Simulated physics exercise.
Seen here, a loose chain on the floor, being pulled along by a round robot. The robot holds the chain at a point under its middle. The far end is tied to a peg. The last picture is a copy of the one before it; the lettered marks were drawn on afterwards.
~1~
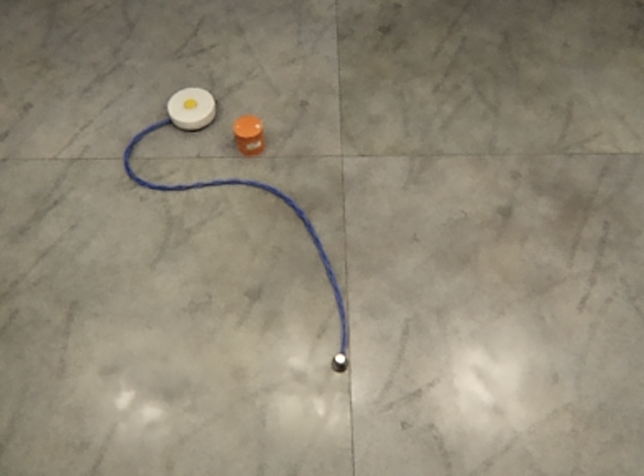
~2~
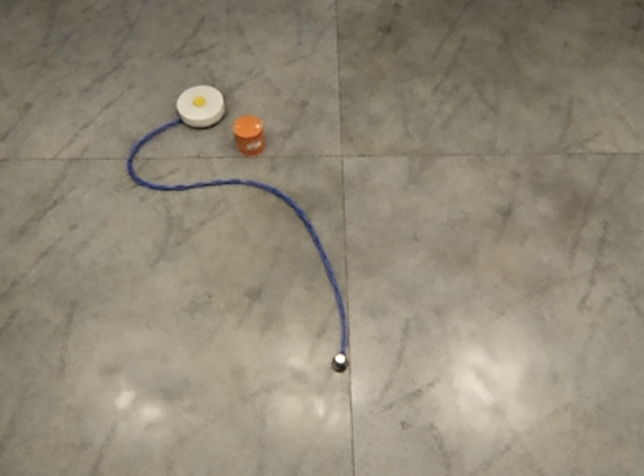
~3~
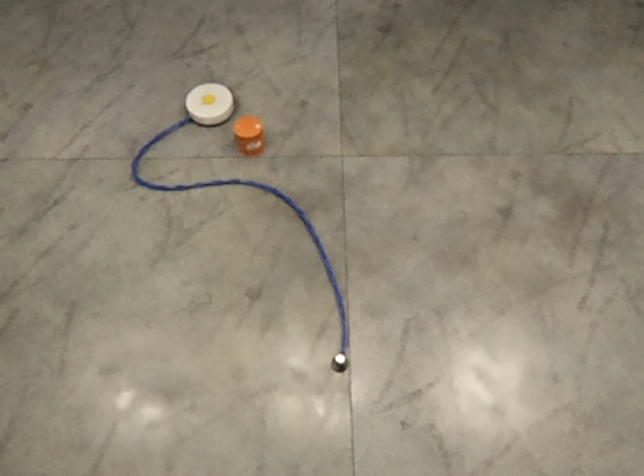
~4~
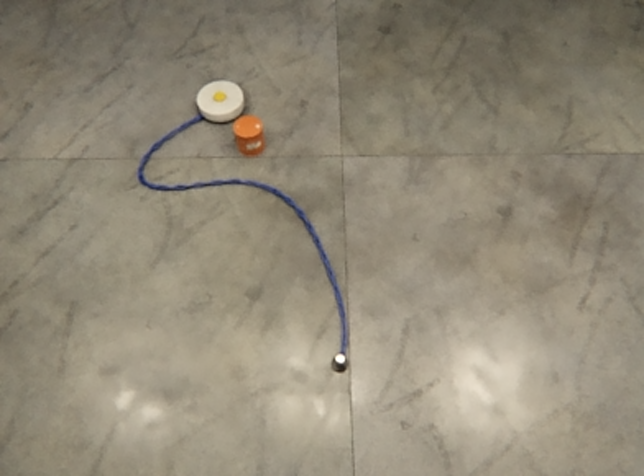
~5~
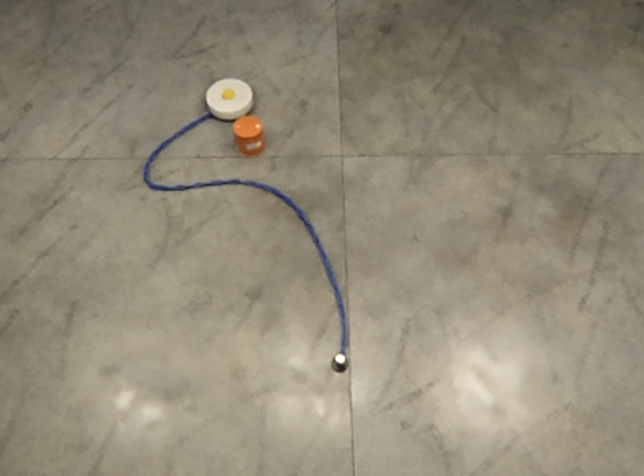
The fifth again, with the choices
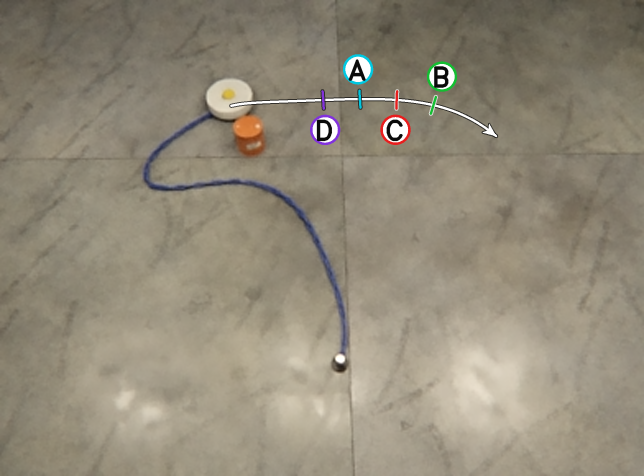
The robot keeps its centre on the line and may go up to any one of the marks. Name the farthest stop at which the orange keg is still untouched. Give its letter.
Up to mark D.
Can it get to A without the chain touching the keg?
No.
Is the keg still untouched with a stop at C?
No.
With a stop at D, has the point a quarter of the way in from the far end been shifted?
No.
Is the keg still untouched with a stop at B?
No.
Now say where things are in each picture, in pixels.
The first frame shows orange keg (250, 136); robot (192, 110); peg (340, 361).
The second frame shows robot (201, 107); peg (340, 361).
The third frame shows robot (210, 105); peg (340, 361).
The fourth frame shows robot (221, 102); peg (340, 361).
The fifth frame shows robot (230, 100); peg (340, 361); orange keg (250, 136).
On the marked copy, A at (360, 99); B at (433, 105); C at (397, 100); D at (323, 100); the route from (231, 106) via (371, 99) to (496, 136).
Following D. Soon after the start, robot (264, 97), middle of the chain (244, 183).
Later, robot (295, 95), middle of the chain (244, 183).
In the end, robot (323, 94), middle of the chain (244, 183); nothing has been touched.
As for the rest, A brings the chain against the keg; B brings the chain against the keg; C brings the chain against the keg.
